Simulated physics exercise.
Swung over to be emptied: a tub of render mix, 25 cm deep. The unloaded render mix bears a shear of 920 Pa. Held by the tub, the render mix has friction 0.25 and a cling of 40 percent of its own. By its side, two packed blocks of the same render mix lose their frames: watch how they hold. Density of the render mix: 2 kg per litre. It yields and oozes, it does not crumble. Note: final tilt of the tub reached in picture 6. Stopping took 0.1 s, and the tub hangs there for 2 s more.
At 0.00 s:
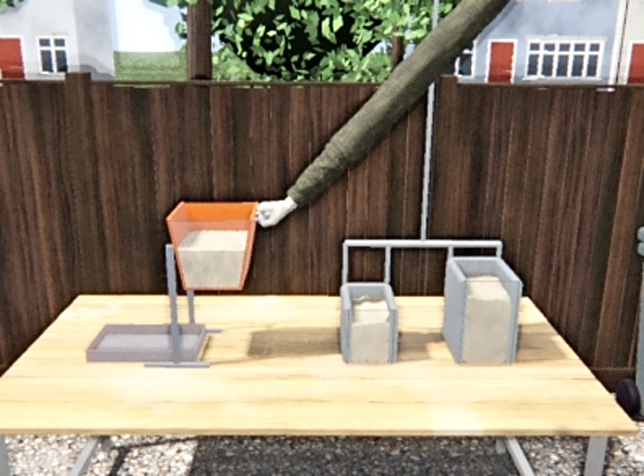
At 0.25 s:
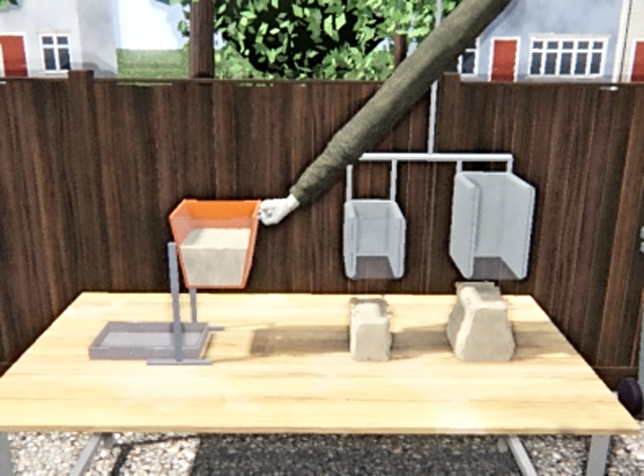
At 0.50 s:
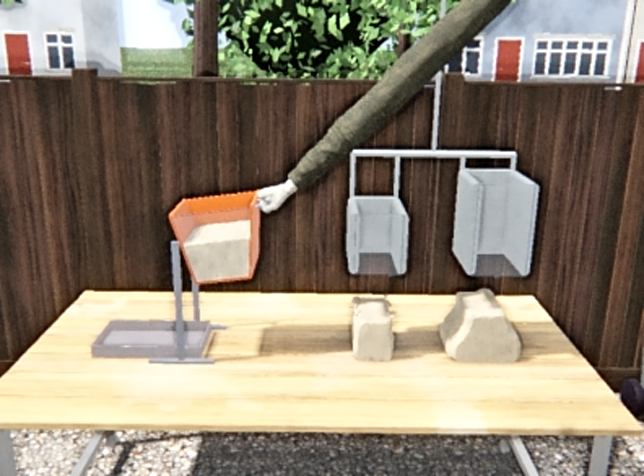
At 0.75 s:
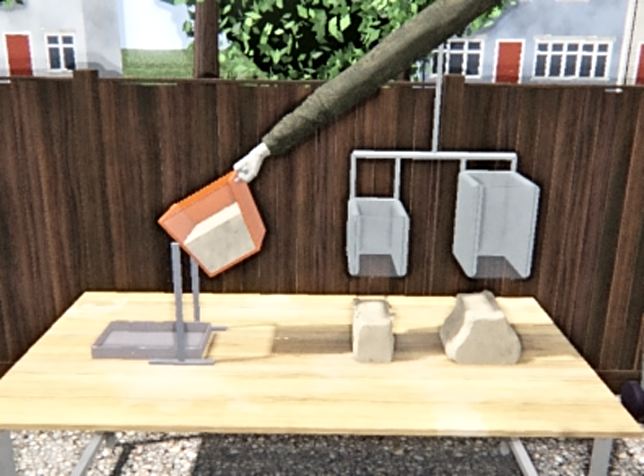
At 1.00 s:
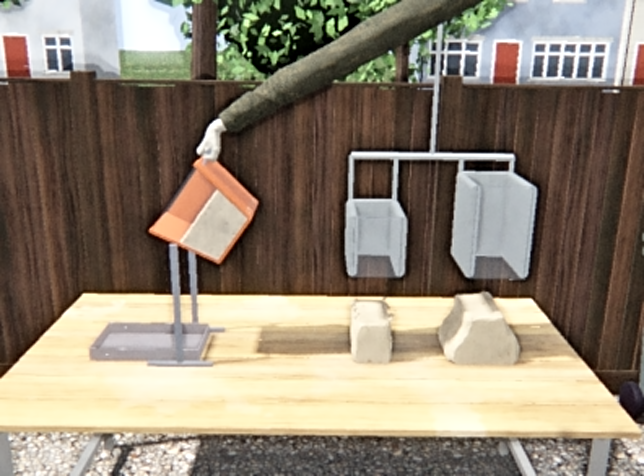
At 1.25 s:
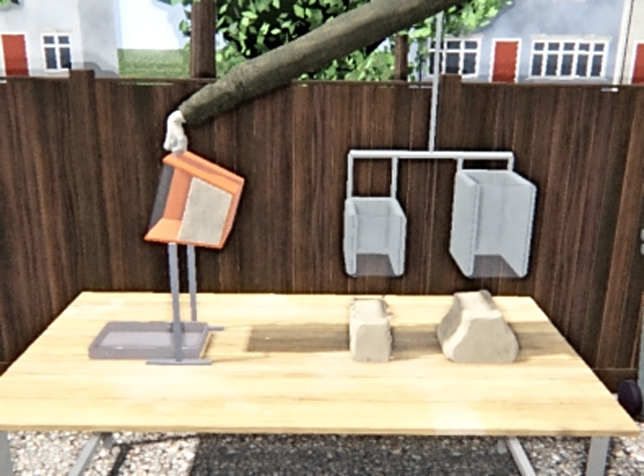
The footage shows two grey moulds lifting off pale blocks on a wooden table, the larger block slumping outward, then a gloved hand tilting an orange tub leftward onto its side with the pale mix still inside.
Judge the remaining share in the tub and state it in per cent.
The remaining share is close to 100 %.
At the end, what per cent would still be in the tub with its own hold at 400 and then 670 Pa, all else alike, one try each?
100 %, then 100 %.
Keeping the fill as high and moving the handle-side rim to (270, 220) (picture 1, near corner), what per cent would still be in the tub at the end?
In that case close to 100 %.
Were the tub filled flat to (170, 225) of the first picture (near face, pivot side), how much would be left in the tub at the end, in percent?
Then about 100 %.
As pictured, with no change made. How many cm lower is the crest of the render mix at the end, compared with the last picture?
Roughly 0 cm.
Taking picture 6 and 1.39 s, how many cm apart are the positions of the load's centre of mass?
Some 0 cm.
By 1.39 s, the tub is at 74 degrees and holds 100 %.
By 1.56 s, the tub is at 74 degrees and holds 100 %.
By 1.73 s, the tub is at 74 degrees and holds 100 %.
By 1.90 s, the tub is at 74 degrees and holds 100 %.
By 3.25 s, at the end, the tub is at 74 degrees and holds 100 %.
